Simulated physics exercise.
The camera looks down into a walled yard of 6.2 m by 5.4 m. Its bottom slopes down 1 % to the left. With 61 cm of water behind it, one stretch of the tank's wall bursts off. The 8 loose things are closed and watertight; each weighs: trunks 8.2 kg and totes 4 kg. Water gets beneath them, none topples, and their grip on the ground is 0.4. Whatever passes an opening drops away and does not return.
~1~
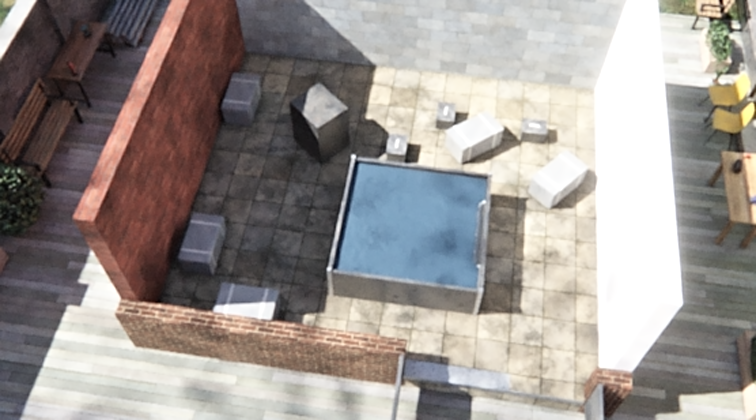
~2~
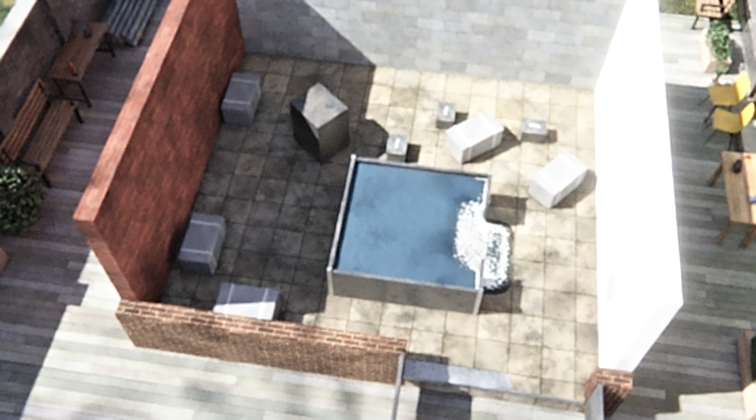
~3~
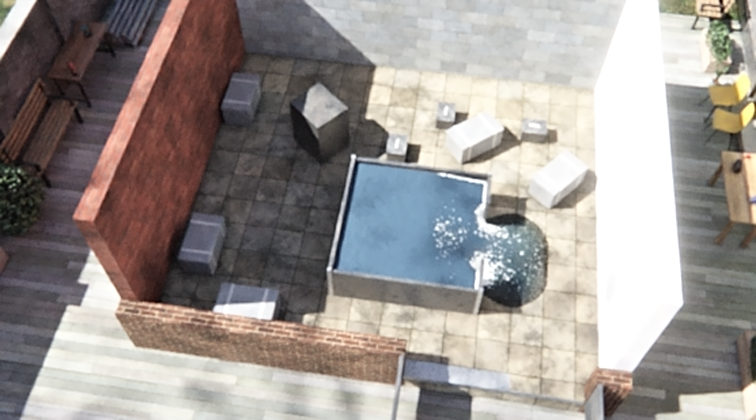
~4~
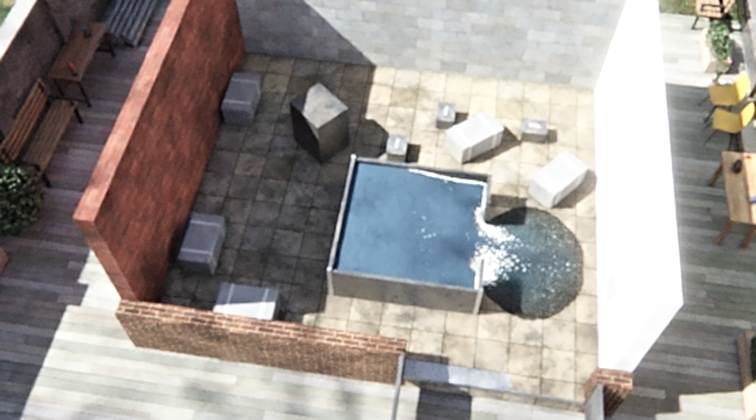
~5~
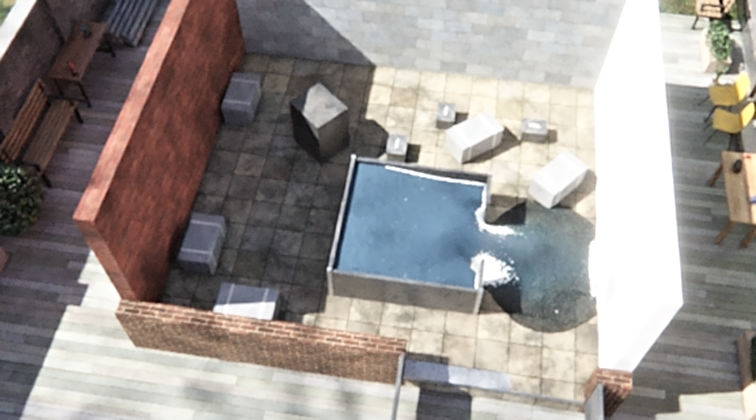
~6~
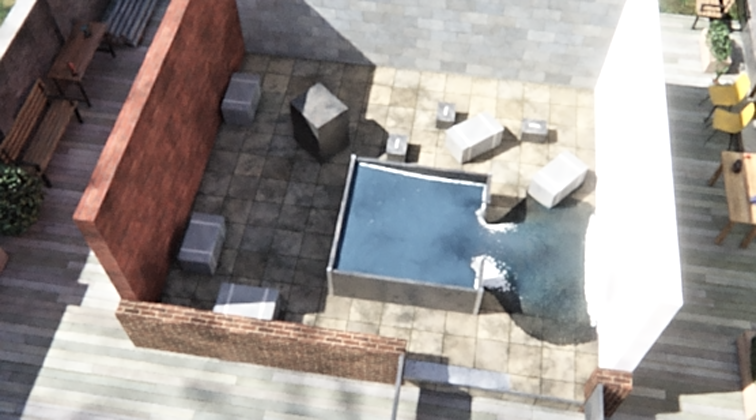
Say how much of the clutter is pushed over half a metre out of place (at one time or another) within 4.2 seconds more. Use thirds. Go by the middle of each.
That comes to one to two thirds.
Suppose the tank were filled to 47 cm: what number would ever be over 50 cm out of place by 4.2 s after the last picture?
Then 2.
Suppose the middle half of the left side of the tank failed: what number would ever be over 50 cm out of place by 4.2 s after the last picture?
Then 3.
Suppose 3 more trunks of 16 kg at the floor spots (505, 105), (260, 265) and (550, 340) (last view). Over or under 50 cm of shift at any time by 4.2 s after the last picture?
In that order: More, less, over.
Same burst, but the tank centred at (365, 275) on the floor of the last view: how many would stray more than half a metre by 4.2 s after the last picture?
In that case 2 of them.
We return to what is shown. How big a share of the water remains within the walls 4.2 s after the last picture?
Some 80 per cent remains.
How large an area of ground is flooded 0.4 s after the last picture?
Roughly 8.0 m2.
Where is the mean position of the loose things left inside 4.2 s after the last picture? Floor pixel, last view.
Near (319, 157).
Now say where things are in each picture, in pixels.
In the first picture, a trunk at (475, 130) rests on the ground; a tote at (397, 144), on the bottom; 3.8 m2 under water; 0 of 8 have shifted.
In the second picture, a trunk at (475, 130) rests on the ground; a tote at (397, 144), on the bottom; water covers 4.3 m2; 0 of 8 have shifted.
In the third picture, a trunk at (475, 130), on the bottom; a tote at (397, 144) rests on the ground; 5.1 m2 under water; 0 of 8 have shifted.
In the fourth picture, a trunk at (475, 130) rests on the ground; a tote at (397, 144), on the bottom; water covers 6.0 m2; 0 of 8 have shifted.
In the fifth picture, a trunk at (475, 130) rests on the ground; a tote at (397, 144) rests on the ground; 6.8 m2 under water; 0 of 8 have shifted.
In the sixth picture, a trunk at (475, 130), on the bottom; a tote at (397, 144) rests on the ground; 7.2 m2 under water; 0 of 8 have shifted.
Then, 0.4 s after the last picture 0 of 8 are over 50 cm from their spots; 0 afloat.
Then, 1.5 s after the last picture 1 of 8 are over 50 cm from their spots; 0 afloat.
Then, 2.8 s after the last picture 2 of 8 are over 50 cm from their spots; 2 afloat.
Then, 4.2 s after the last picture 3 of 8 are over 50 cm from their spots, and 3 have been at some point; 0 afloat.
